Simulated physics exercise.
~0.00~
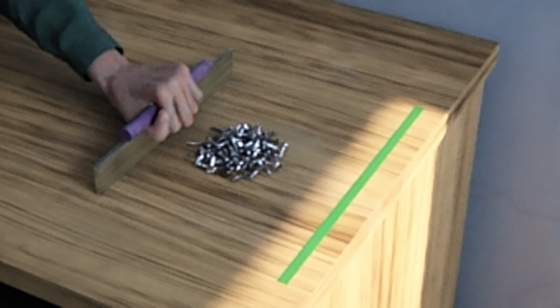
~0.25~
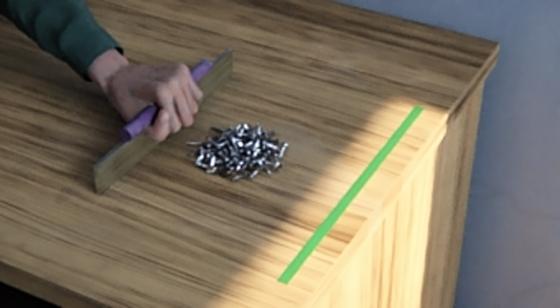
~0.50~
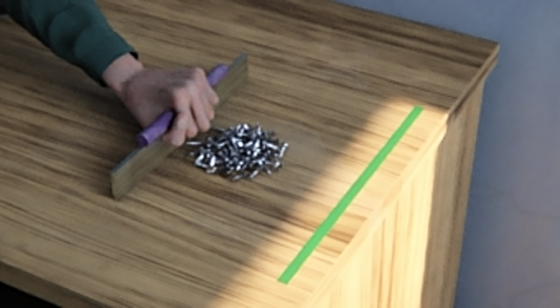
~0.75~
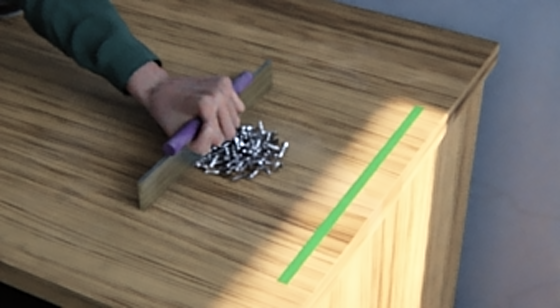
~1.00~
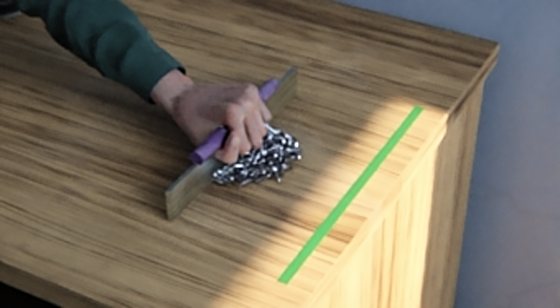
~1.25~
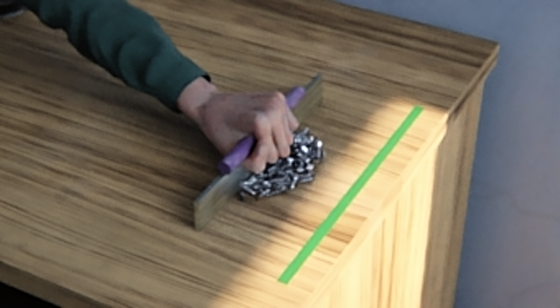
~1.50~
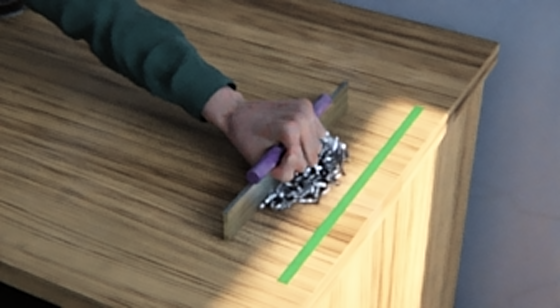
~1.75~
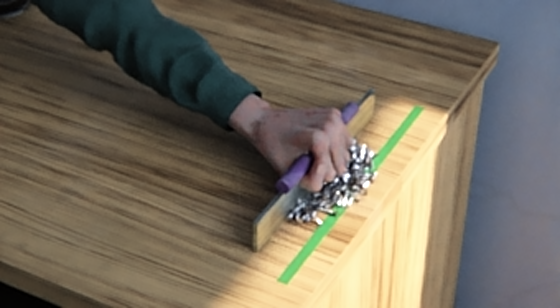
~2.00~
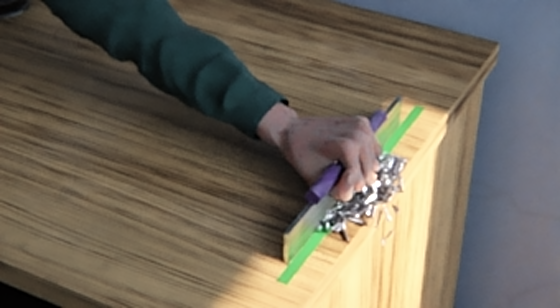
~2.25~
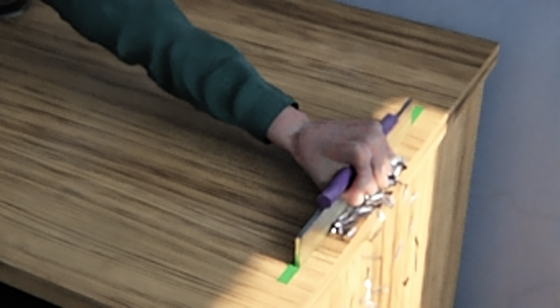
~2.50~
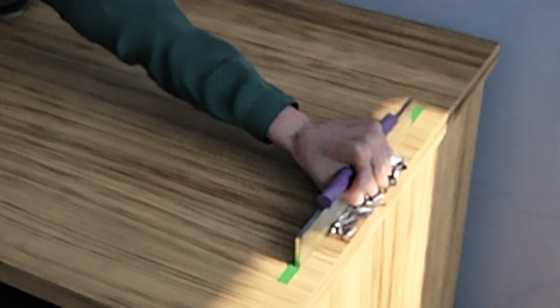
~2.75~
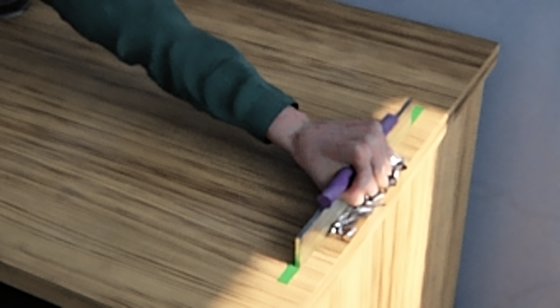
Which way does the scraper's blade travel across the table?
The blade moves to the right, towards the green tape near the end of the table.
